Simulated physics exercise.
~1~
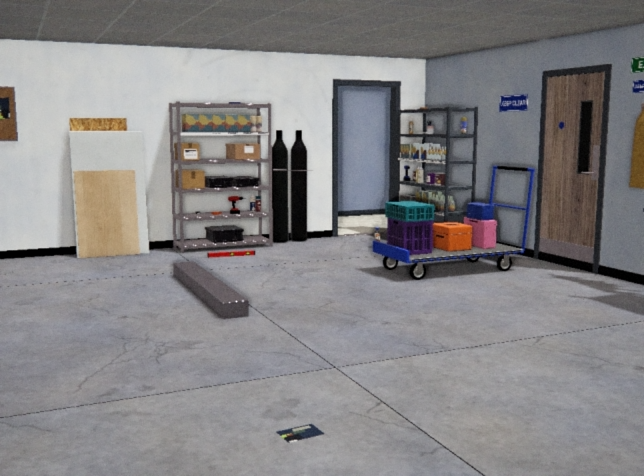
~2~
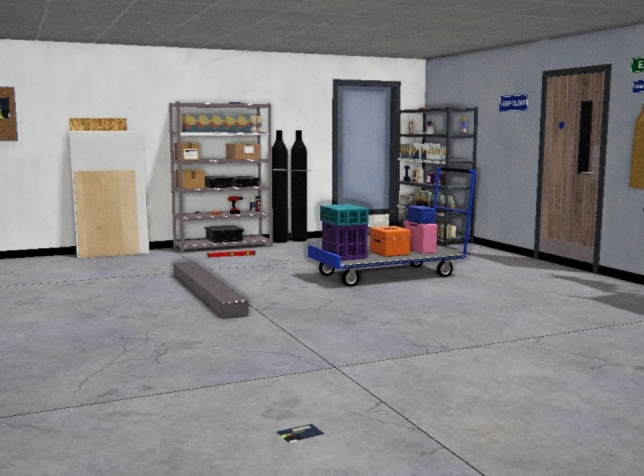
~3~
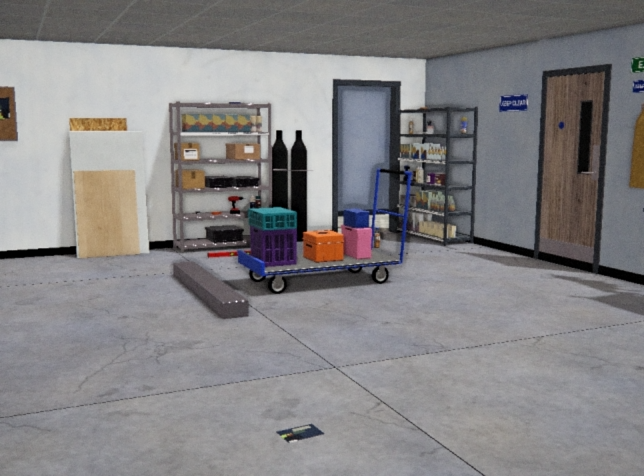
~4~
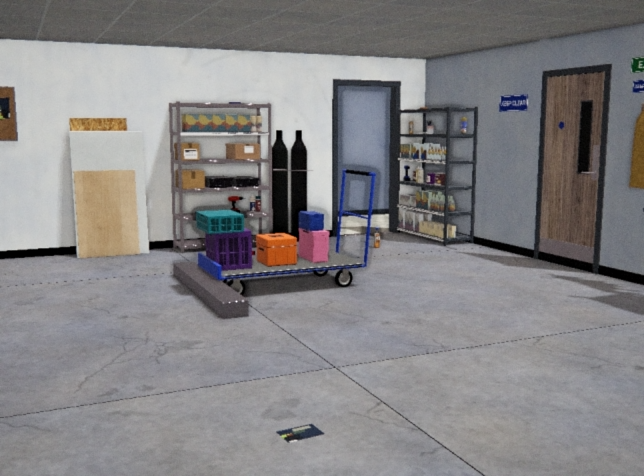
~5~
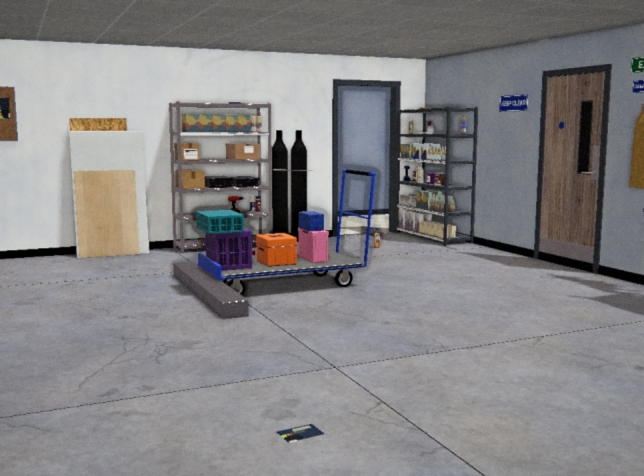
A storeroom with a grey concrete floor is seen from a fixed, slightly raised view across the room, with shelving, two dark cylinders and leaning boards along the white wall. At the right, near a wooden door, a blue flat cart carries a teal crate on a purple one, an orange toolbox, and a blue carton on a pink tote. The cart rolls left across the floor towards a low grey kerb, its load riding along. It meets the kerb and stops. Nothing falls, and all five pieces rest on the deck.
